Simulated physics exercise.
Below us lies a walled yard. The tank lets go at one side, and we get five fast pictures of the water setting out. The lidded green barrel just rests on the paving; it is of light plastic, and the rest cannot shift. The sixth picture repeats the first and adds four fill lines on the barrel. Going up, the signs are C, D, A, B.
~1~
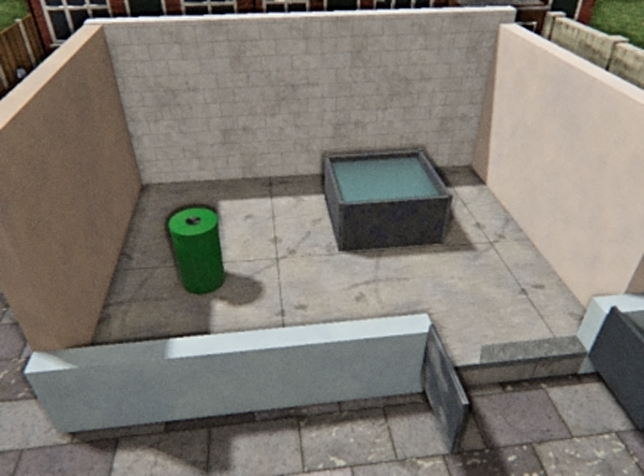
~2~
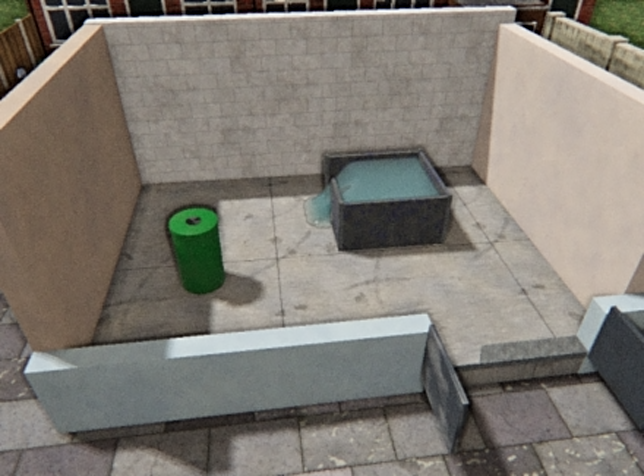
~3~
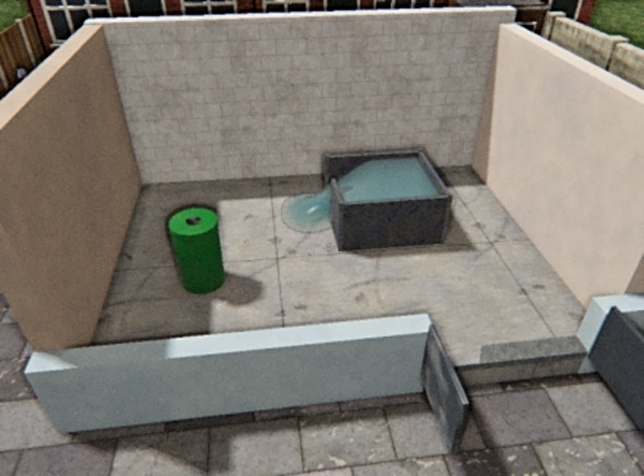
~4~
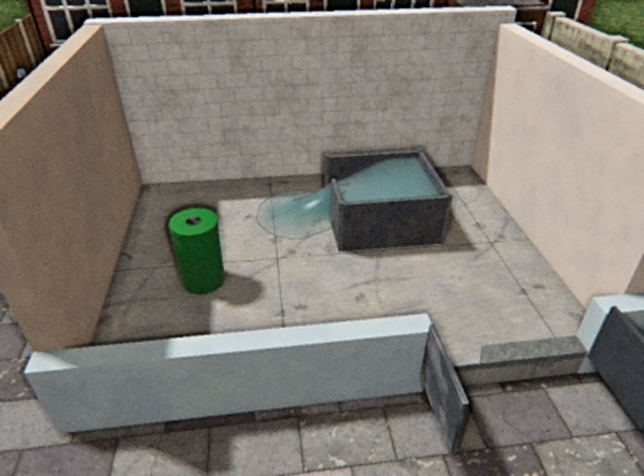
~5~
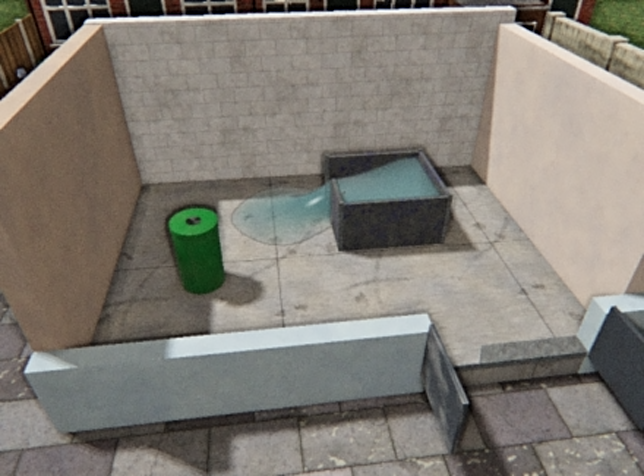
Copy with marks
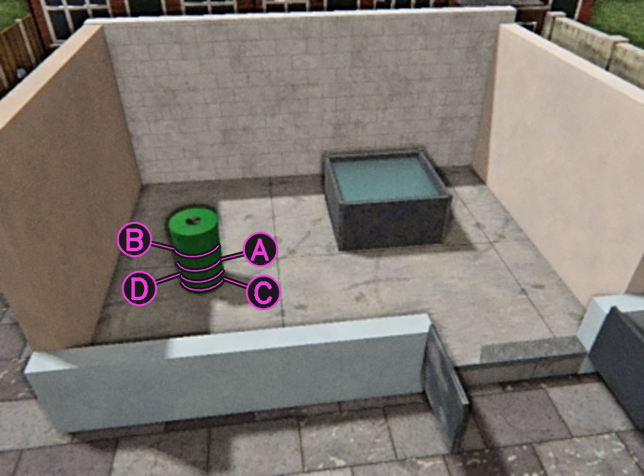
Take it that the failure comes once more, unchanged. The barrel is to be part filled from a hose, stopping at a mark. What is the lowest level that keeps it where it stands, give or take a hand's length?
D.
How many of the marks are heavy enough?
Three.
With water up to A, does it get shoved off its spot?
No, not at all.
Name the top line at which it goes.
Line C.
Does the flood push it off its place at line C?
Yes, that goes wrong.
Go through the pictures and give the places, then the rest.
Lid of the green barrel at (193, 221); tank full, its middle at (384, 180); open gate at (510, 309).
Water covers 1 % of the ground and is seen nearest the barrel at (315, 217).
Water covers 3 % of the ground and is seen nearest the barrel at (288, 221).
Water covers 5 % of the ground and is seen nearest the barrel at (276, 229).
Lid of the green barrel at (193, 221); water covers 8 % of the ground and is seen nearest the barrel at (253, 233).
On the marked copy, A at (198, 270); B at (195, 256); C at (201, 290); D at (200, 281); from the bottom up C, D, A, B.
If A is chosen, it does not move.
If B is chosen, it does not move.
If C is chosen, it is pushed about its own width away.
If D is chosen, it does not move.
